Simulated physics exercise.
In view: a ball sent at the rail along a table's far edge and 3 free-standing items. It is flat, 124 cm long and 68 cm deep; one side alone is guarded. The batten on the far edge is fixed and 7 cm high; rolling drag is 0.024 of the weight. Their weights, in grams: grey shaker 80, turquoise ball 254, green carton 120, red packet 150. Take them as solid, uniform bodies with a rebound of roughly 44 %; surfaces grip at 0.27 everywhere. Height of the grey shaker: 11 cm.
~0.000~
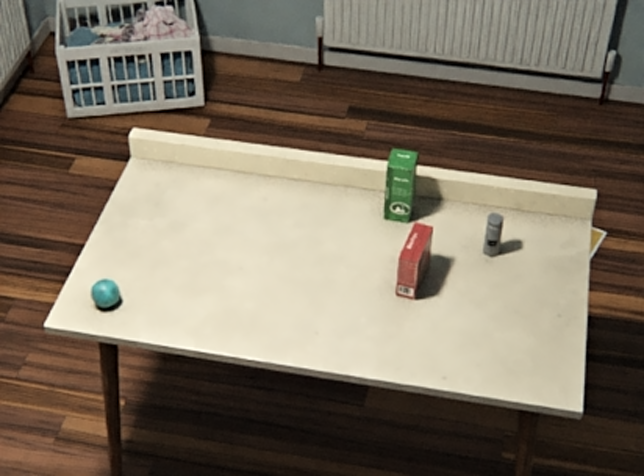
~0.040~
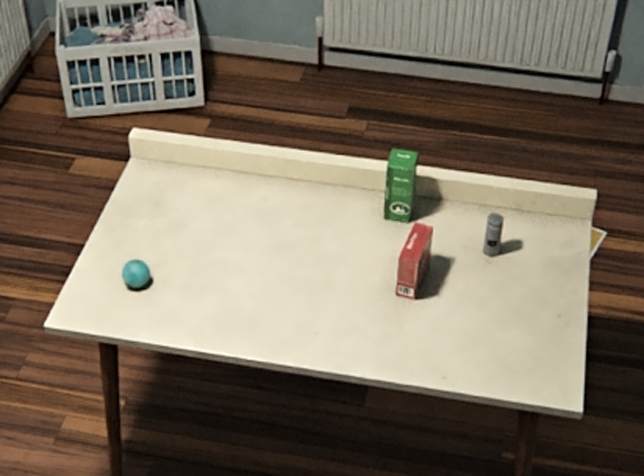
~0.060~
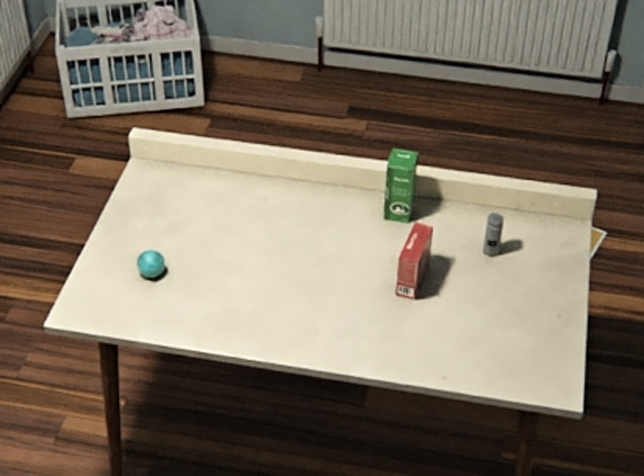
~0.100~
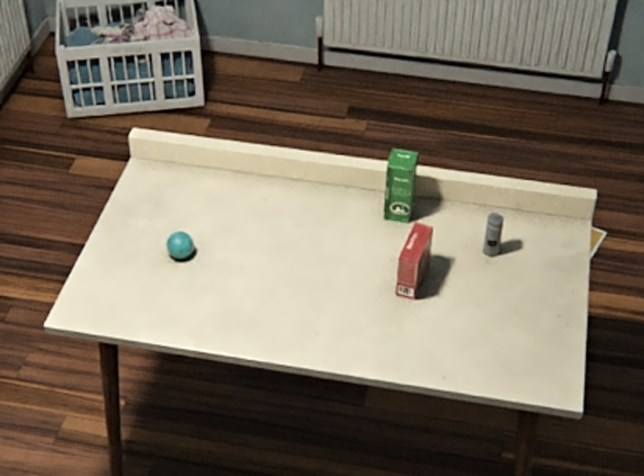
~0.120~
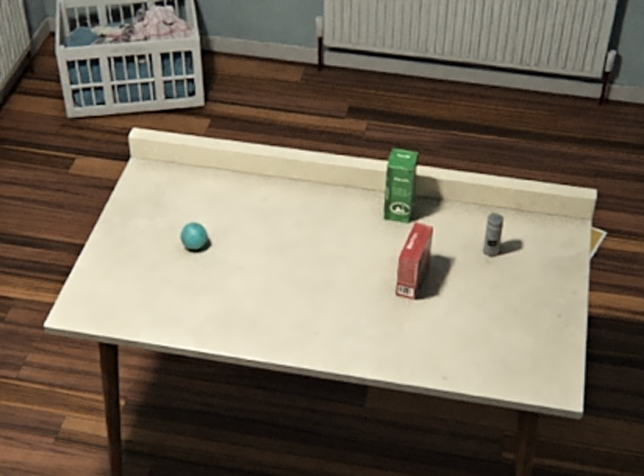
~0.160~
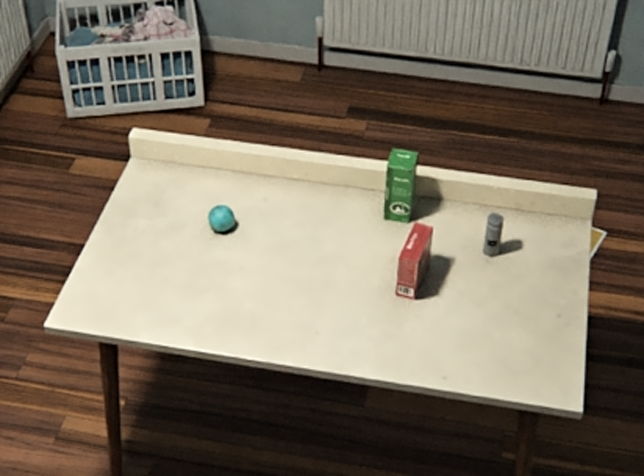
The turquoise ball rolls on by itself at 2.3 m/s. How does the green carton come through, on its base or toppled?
The green carton keeps standing.
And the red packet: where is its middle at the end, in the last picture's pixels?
At about (443, 281).
Around 0.56 s, turquoise ball near (380, 237).
Around 0.96 s, turquoise ball near (486, 283); red packet shifted 9 cm.
Around 1.66 s, turquoise ball near (624, 438); red packet shifted 9 cm.
Finally (2.0 s), not toppled but over 4 cm from the start, red packet; the other 2 still in place (within 4 cm). Final places as that camera would see them, green carton near (401, 186).
